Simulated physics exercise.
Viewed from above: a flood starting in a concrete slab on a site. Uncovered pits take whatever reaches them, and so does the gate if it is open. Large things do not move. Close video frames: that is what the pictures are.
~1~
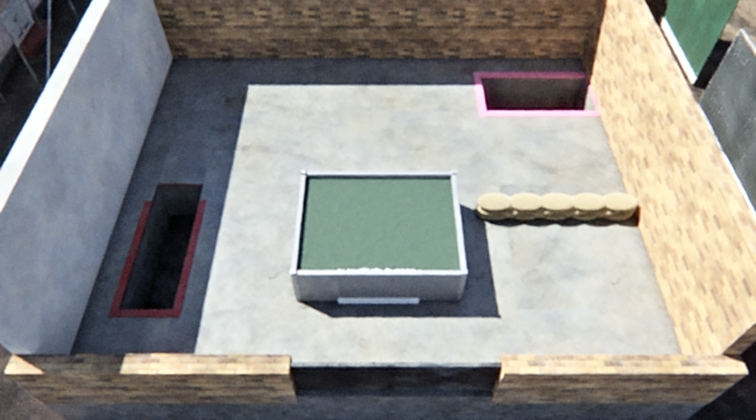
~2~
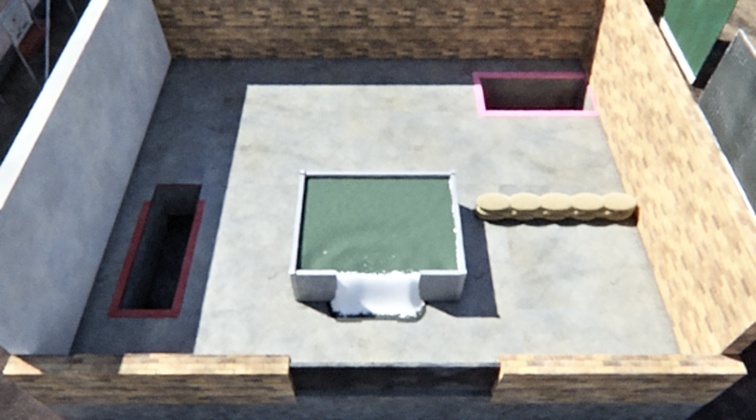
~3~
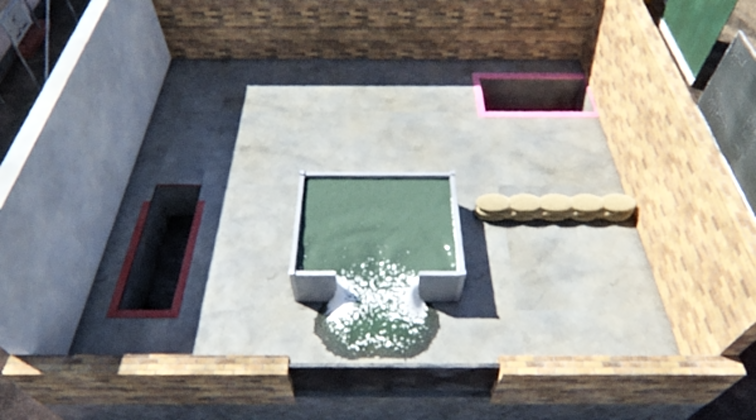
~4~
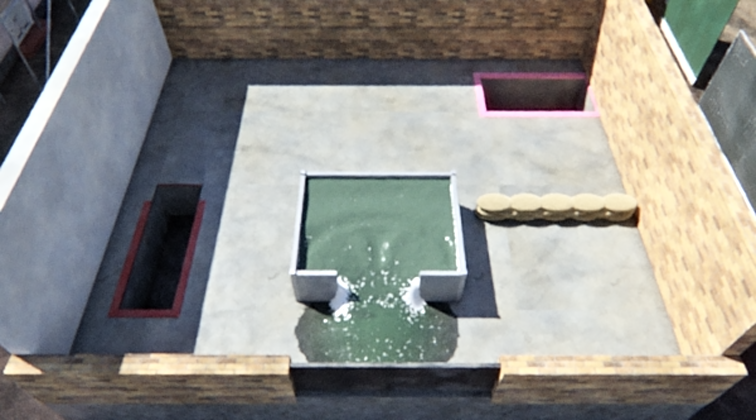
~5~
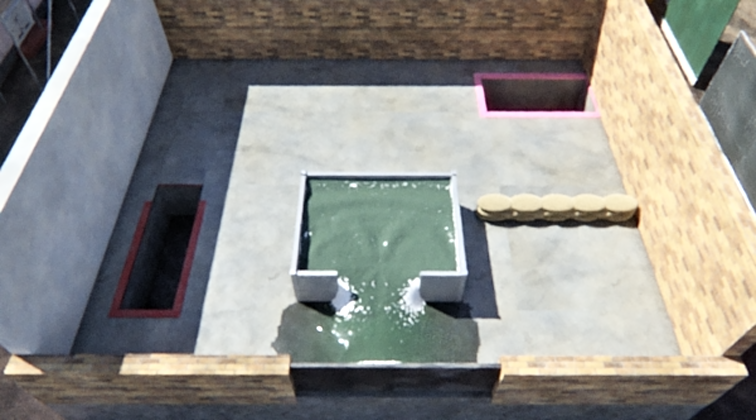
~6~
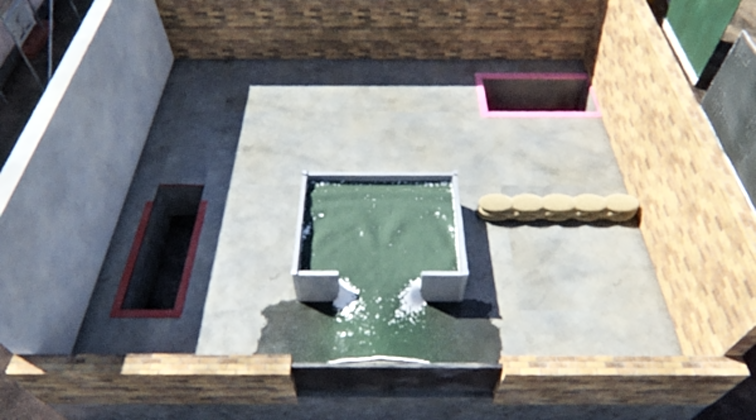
Green water pouring through a gap in the front of a square tank, foaming and spreading across a walled concrete floor.
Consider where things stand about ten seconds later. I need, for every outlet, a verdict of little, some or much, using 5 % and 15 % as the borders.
Verdicts: Gate, little; red pit, much; pink pit, little.
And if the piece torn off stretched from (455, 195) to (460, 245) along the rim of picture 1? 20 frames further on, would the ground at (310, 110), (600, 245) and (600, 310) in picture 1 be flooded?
Spot by spot: Unaffected, then soaked through, then soaked through.
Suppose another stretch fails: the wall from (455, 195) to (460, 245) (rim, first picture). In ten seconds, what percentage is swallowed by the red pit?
The red pit gets 15 per cent.
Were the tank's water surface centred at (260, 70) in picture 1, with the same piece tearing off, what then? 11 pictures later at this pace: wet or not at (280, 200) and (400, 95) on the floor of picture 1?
Outcome, point 1 then point 2: Inundated / unwetted.
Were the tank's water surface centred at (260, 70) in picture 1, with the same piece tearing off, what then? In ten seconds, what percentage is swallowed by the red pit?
Within ten seconds the red pit takes 35 percent of the total.
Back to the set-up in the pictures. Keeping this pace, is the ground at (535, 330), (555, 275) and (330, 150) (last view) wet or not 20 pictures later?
Taking them in the order given: Swamped, then swamped, then spared.
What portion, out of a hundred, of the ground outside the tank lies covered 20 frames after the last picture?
About 35 %.
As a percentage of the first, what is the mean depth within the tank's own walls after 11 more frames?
About 52 %.
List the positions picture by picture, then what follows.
The first picture shows still water in the open tank at (379, 223).
In the second picture, water pours out at (378, 288) and has run to (334, 311).
In the third picture, water pours out at (377, 291) and has run to (337, 348).
In the fourth picture, the front is at a hidden place, out from the gap at (378, 291).
In the fifth picture, the front is at a hidden place, out from the gap at (379, 291).
In the sixth picture, the front is at a hidden place, out from the gap at (380, 290).
A moment on, water covers 10 % of the floor; the gate 0 %, the red pit 0 %, the pink pit 0 %.
Next, water covers 30 % of the floor; the gate 0 %, the red pit 1 %, the pink pit 0 %.
Then, water covers 35 % of the floor; the gate 0 %, the red pit 8 %, the pink pit 0 %.
Later, water covers 40 % of the floor; the gate 0 %, the red pit 20 %, the pink pit 0 %.
In the end, water covers 45 % of the floor; the gate 0 %, the red pit 30 %, the pink pit 2 %.
